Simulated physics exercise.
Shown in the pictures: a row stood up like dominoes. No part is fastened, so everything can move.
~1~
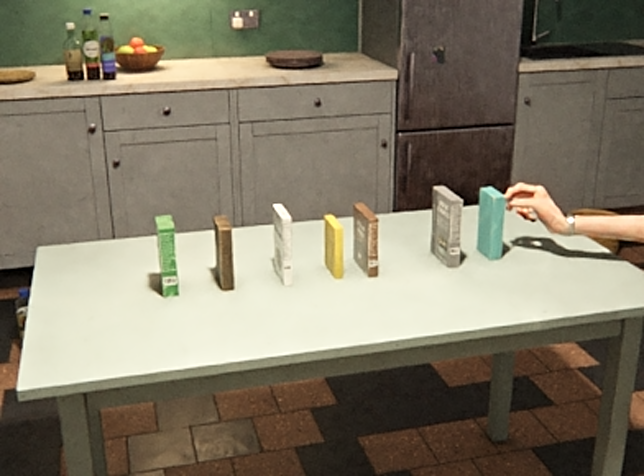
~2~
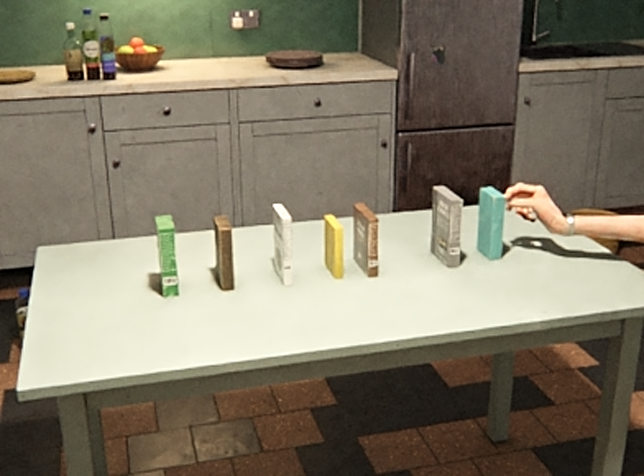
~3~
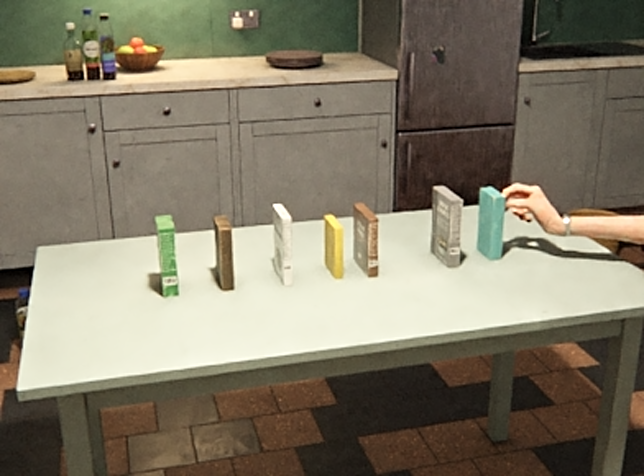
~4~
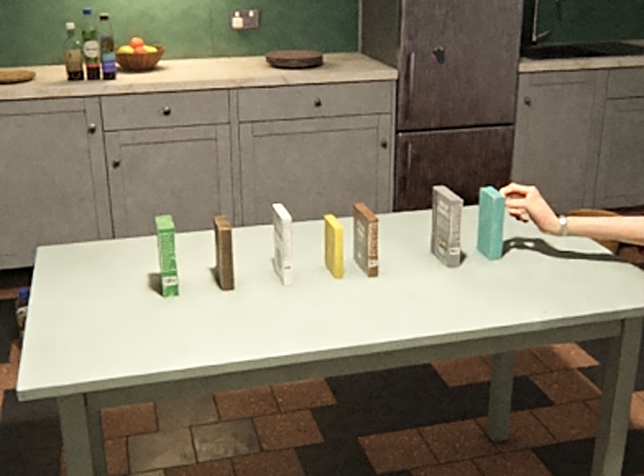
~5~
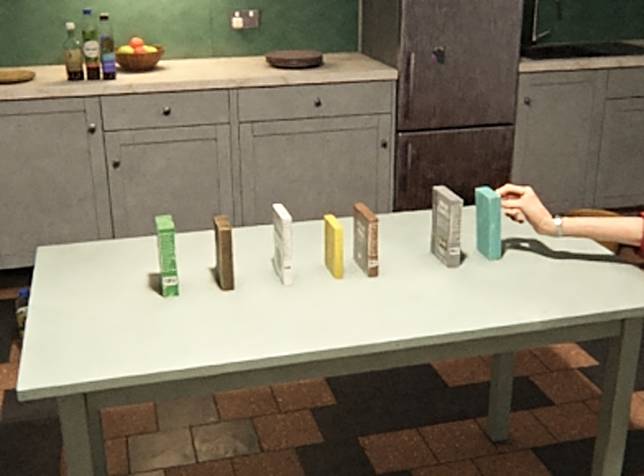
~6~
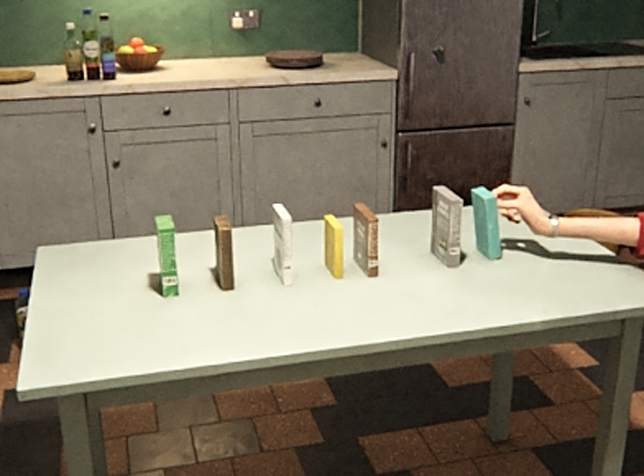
A hand tilts the turquoise block slightly left beside a row of standing blocks.
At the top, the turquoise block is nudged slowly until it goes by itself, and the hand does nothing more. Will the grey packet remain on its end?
No.
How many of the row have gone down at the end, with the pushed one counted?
2 of them.
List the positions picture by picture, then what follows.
The first picture shows grey packet (446, 227); white packet (283, 244).
The second picture shows black board (224, 253); yellow block (334, 247).
The third picture shows white packet (283, 244); brown packet (366, 240).
The fourth picture shows black board (224, 253); yellow block (334, 247).
The fifth picture shows turquoise block 4° over; white packet (283, 244); brown packet (366, 240).
The sixth picture shows turquoise block 8° over; grey packet (446, 227); black board (224, 253).
Then, 0.30 s after the last picture, turquoise block 36° over; grey packet tipped 4° from how it was near (444, 227).
Then, 0.50 s after the last picture, turquoise block 76° over; grey packet on its side near (404, 254).
Then, 0.80 s after the last picture, turquoise block 76° over; grey packet on its side near (402, 258).
At rest, tipped over on the table, grey packet; the other 4 in place. Seen from the same camera at the end, grey packet near (402, 258).
